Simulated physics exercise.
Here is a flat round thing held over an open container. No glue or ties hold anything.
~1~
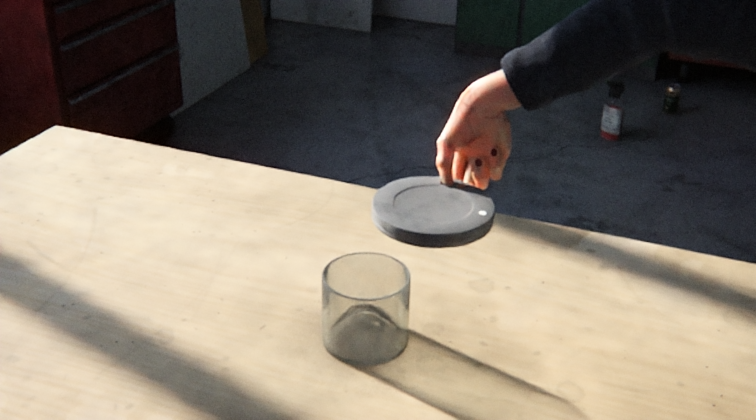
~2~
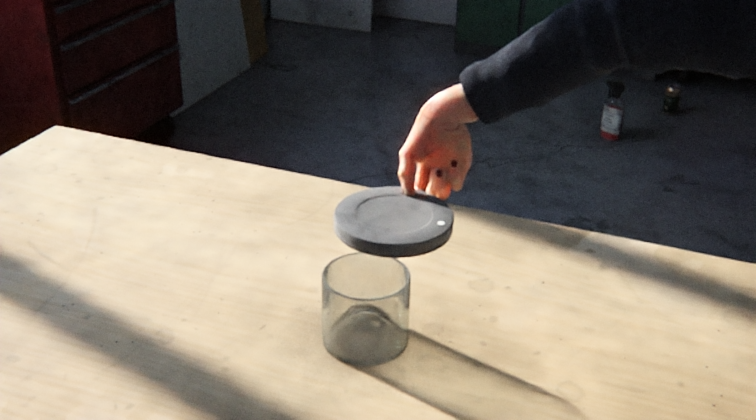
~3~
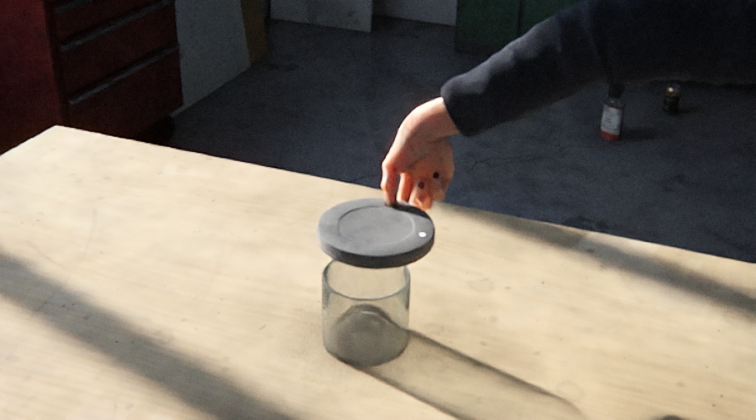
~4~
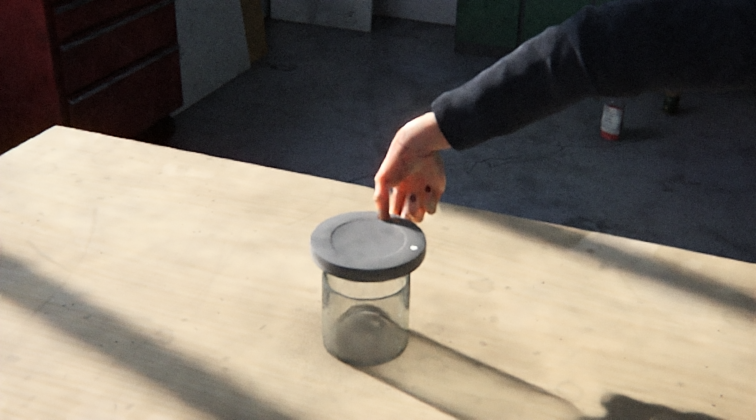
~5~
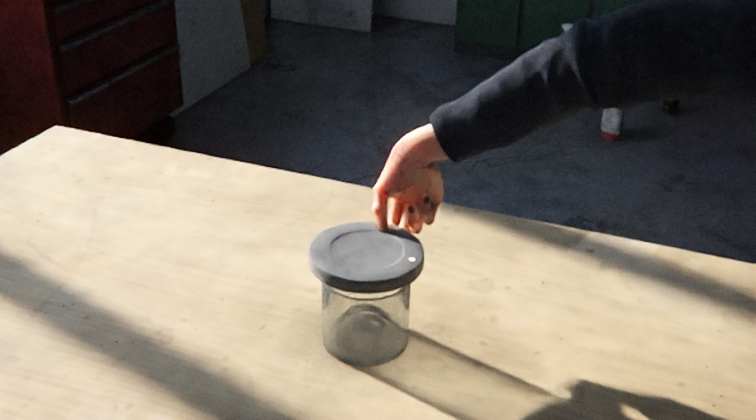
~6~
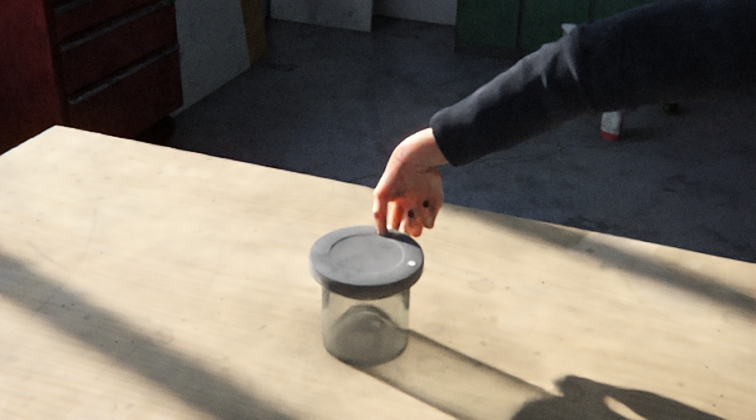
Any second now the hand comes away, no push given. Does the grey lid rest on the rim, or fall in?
Outcome: The grey lid covers the opening.
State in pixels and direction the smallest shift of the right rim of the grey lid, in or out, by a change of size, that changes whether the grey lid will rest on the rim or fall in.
16 px or so, leftward.
Then, 0.10 s past the last view, grey lid moving near (366, 268).
Finally, the grey lid works as a lid, near (366, 268).
